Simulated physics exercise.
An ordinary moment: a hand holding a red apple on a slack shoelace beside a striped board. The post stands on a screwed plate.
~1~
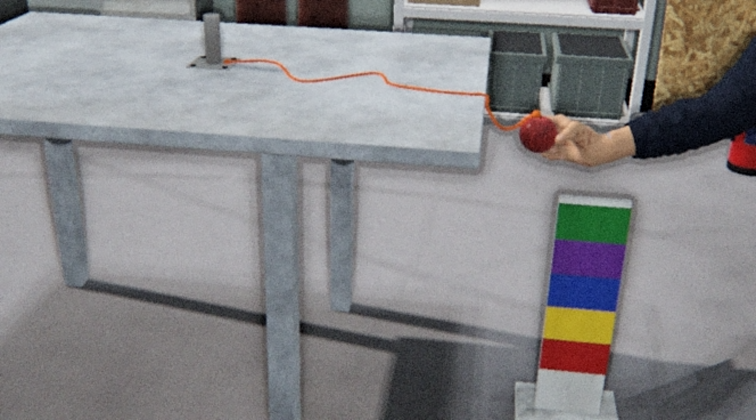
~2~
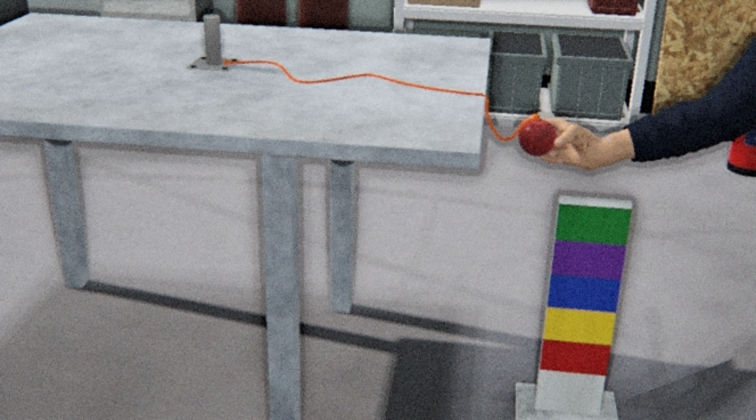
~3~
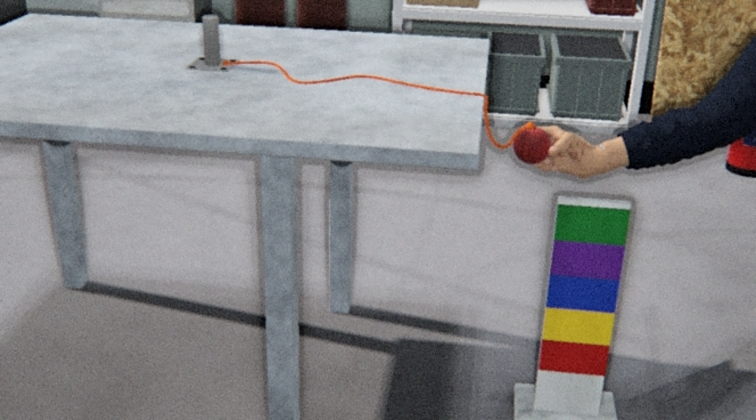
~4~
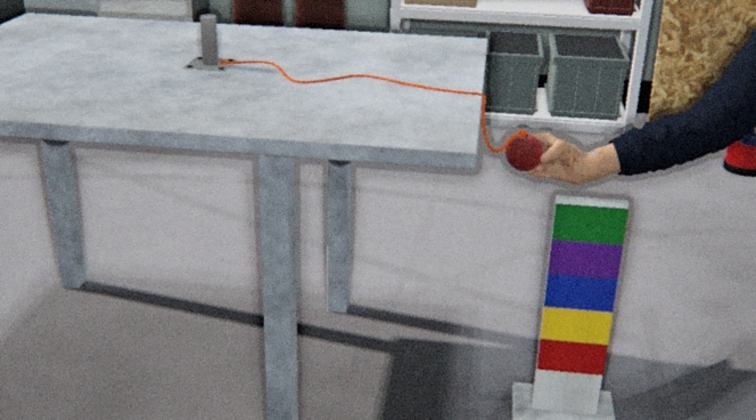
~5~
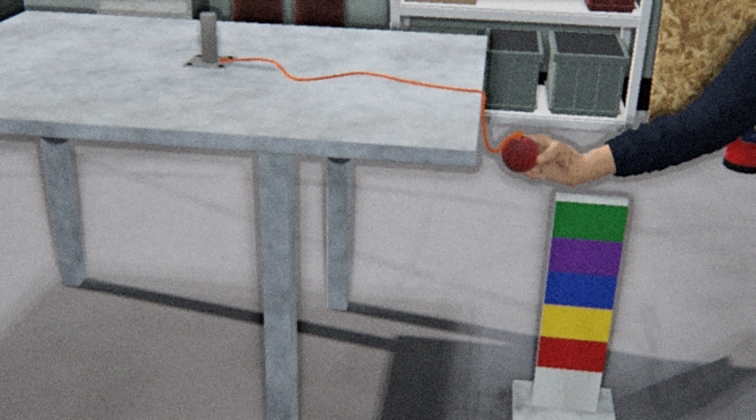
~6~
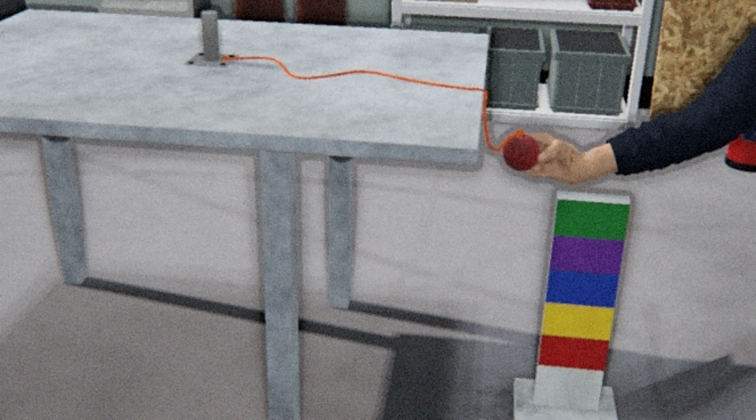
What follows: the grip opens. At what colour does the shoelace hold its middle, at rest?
The shoelace holds its middle at purple.
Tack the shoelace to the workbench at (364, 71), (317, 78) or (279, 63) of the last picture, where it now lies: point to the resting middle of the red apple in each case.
Try by try, around (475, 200), (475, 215) and (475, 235).
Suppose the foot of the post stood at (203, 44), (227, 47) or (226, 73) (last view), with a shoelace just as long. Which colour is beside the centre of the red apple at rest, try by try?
One after the other, green; purple; blue.
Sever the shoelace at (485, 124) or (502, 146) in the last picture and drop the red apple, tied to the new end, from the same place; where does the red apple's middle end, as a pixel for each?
Near (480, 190) and (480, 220).
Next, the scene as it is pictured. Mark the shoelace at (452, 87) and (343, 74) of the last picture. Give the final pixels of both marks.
About (483, 110), and the other about (386, 76).
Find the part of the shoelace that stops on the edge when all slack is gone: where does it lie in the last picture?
The one at (433, 84).
Soon after, apple near (508, 250); level with purple.
Then, apple near (448, 228); level with purple.
Further on, apple near (487, 243); level with purple.
At rest, apple near (476, 243); level with purple. At purple.
